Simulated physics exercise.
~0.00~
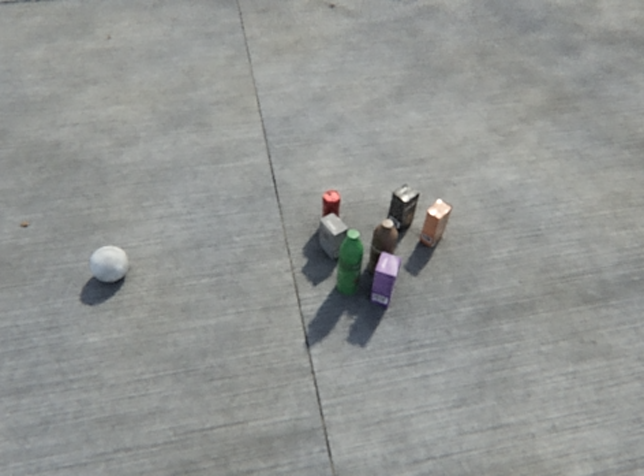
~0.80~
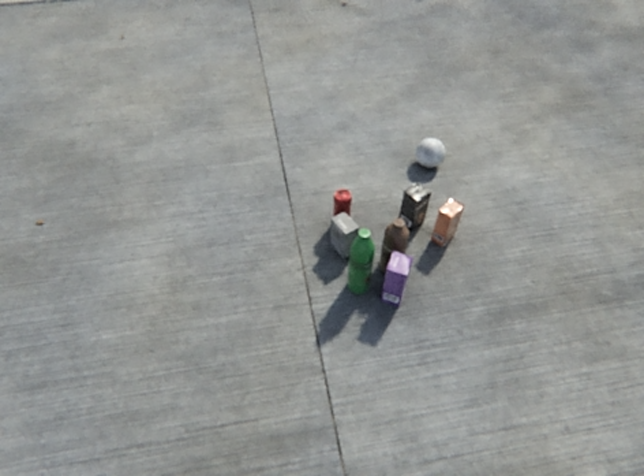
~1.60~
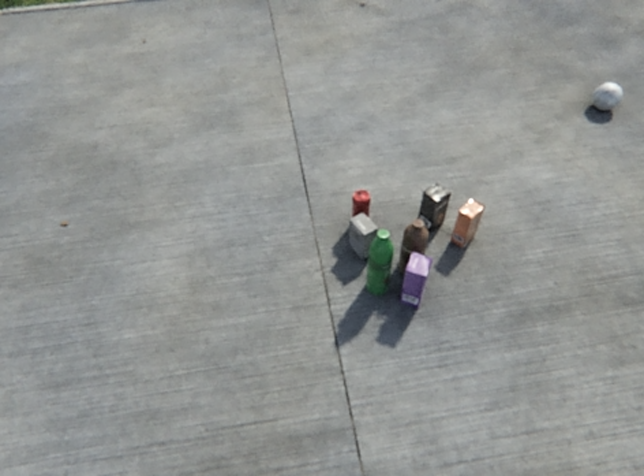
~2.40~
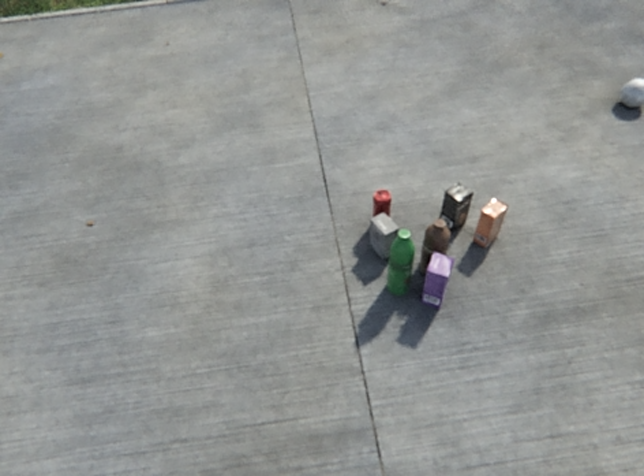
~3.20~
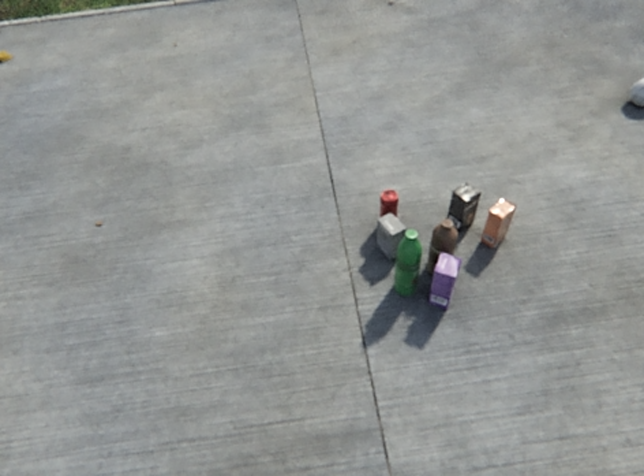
A green bottle stood among a brown bottle, a red can and several small cartons on concrete as a white ball moved from the left, passed behind them and stopped at the far right, leaving the whole group upright.
